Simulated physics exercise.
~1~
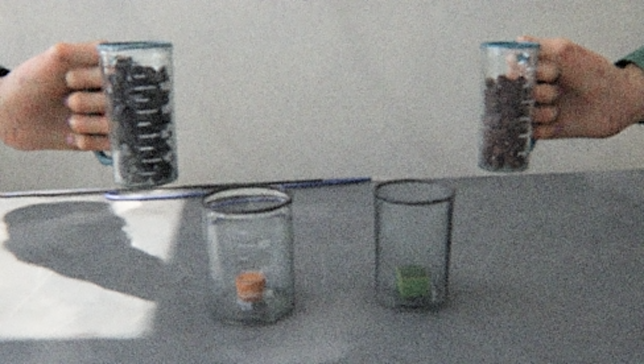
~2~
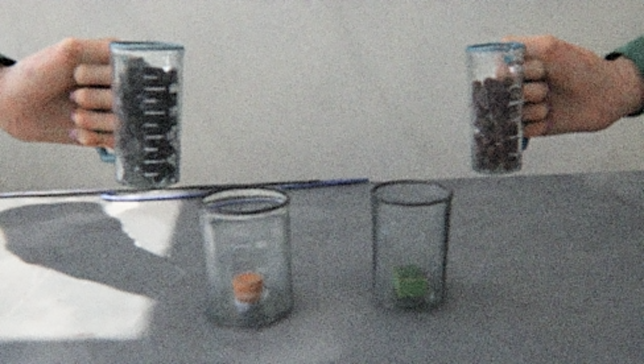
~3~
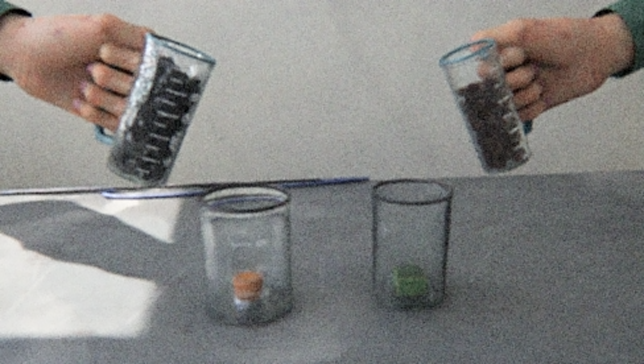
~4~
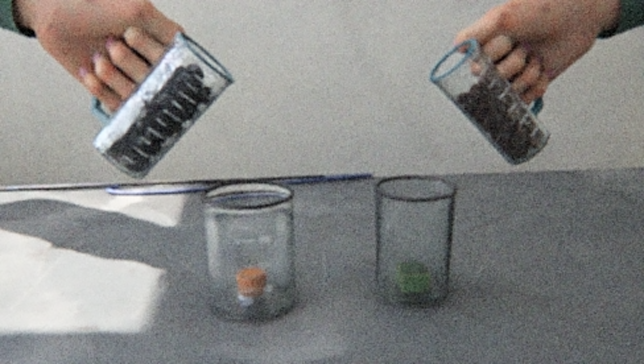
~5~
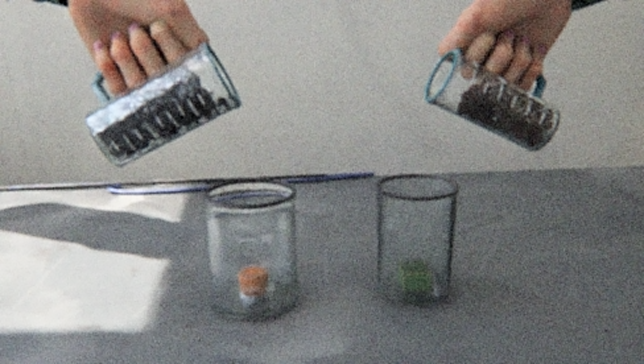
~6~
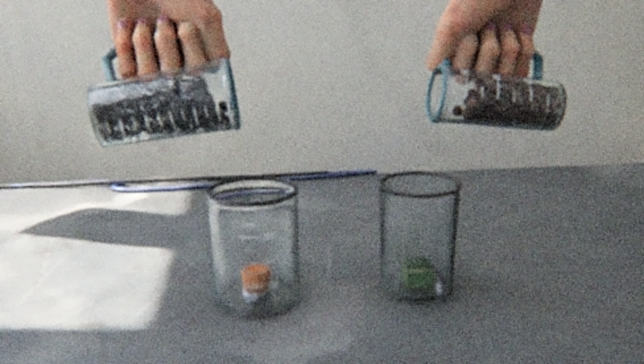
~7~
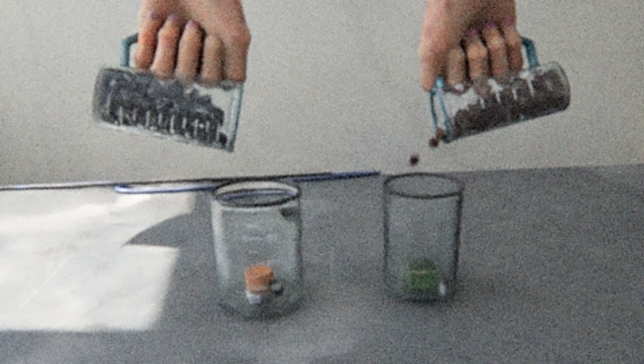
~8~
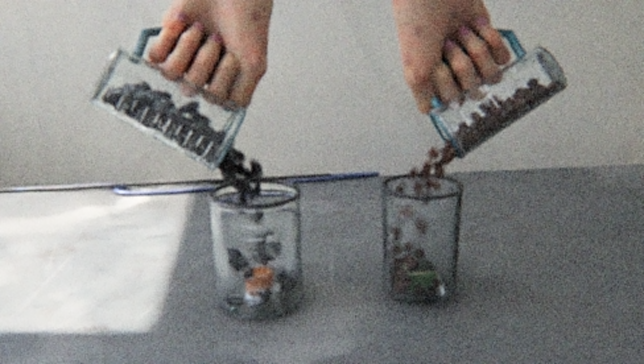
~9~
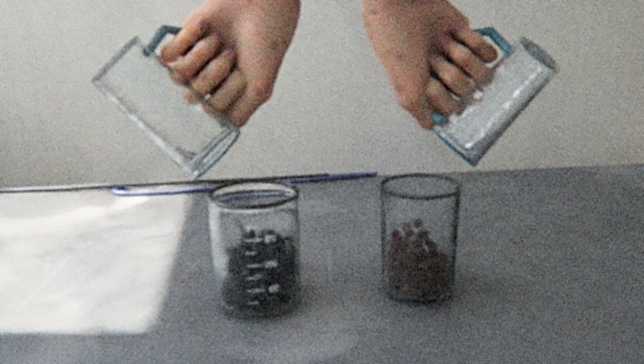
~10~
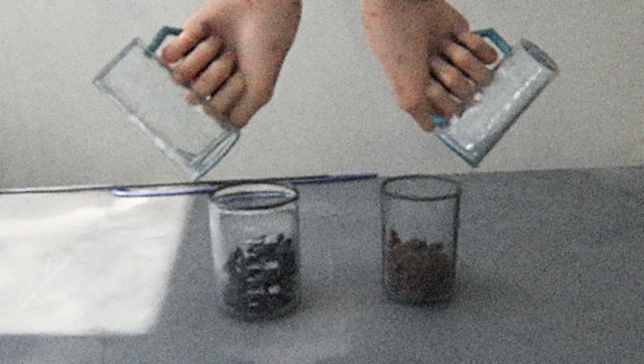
Two hands tip cups of dark pieces into glass containers, burying the small objects inside.
